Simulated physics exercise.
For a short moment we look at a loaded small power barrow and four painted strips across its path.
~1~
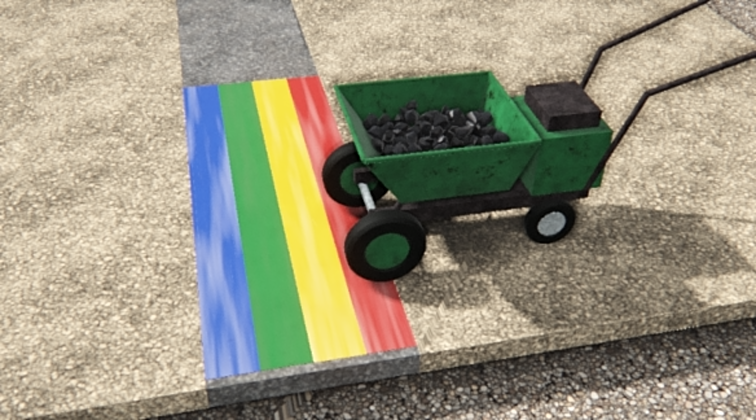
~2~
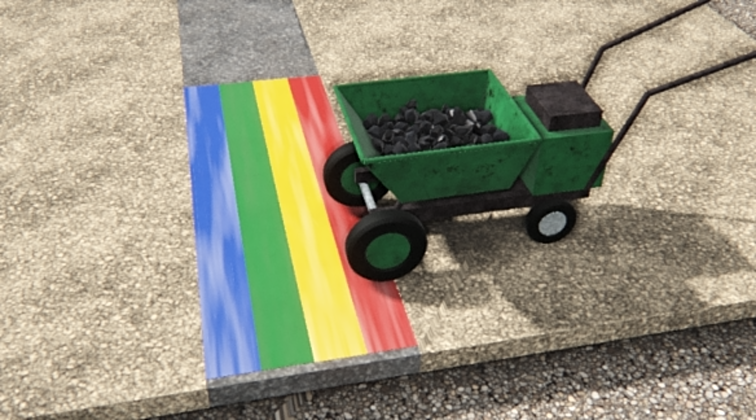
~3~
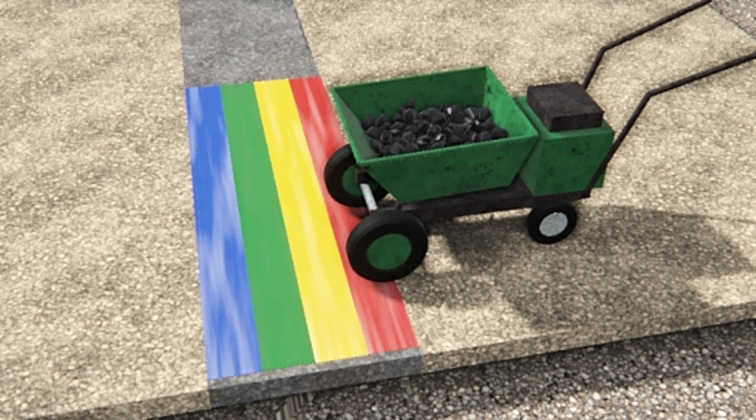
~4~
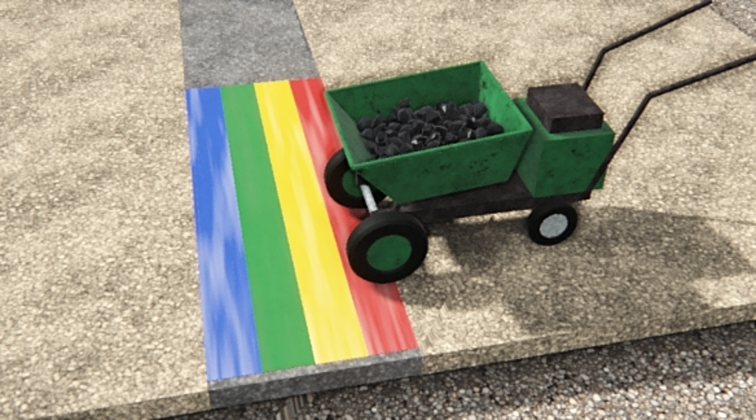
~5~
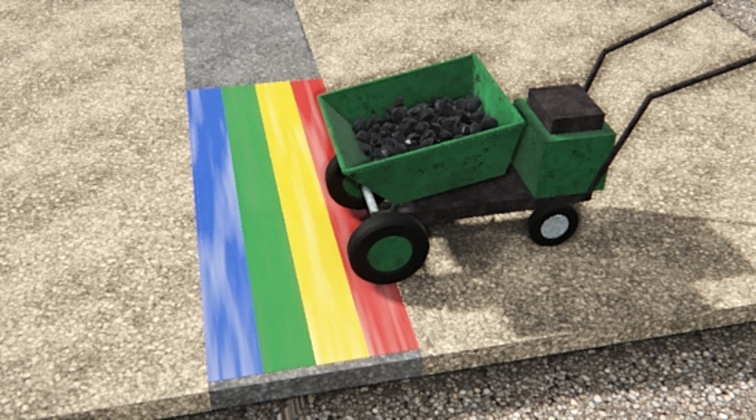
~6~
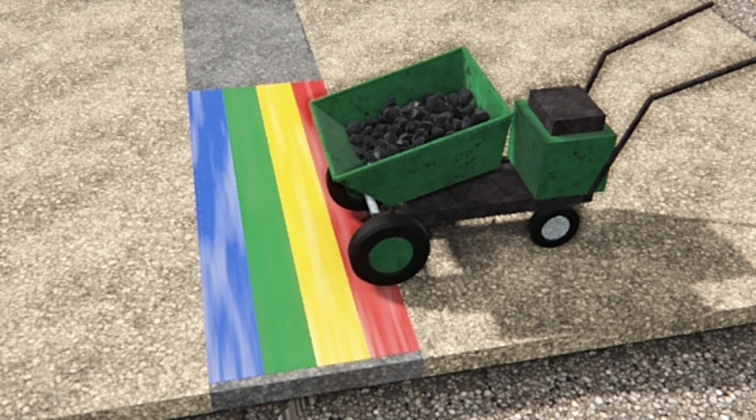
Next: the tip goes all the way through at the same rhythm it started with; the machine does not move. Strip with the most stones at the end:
Blue strip.
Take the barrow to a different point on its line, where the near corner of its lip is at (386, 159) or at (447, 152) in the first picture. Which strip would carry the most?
Place one - green; place two - the yellow strip.
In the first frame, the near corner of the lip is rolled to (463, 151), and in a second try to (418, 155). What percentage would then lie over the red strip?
It comes out near 20 in a hundred for the first and near 0 in a hundred for the second.
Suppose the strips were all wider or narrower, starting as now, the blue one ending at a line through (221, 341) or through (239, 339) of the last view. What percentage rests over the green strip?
Respectively 20 and 10 percent.
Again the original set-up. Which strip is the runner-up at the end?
The next one is the green strip.
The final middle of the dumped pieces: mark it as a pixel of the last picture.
Somewhere close to (226, 257) in the last picture.
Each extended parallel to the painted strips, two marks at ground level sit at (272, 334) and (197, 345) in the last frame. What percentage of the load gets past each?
I reckon some 80 per cent and some 20 per cent.
Soon after the last picture, skip tipped steeply; all in the skip.
A little later, skip tipped right over; most in the skip; a small part over the green strip; a small part over the blue strip.
Later still, skip tipped right over; a small part in the skip; about a quarter over the green strip; about half over the blue strip; about a quarter off the paint.
By the end, skip tipped right over; a stray few in the skip; none over the red strip; a stray few over the yellow strip; about a quarter over the green strip; about half over the blue strip; about a quarter off the paint.
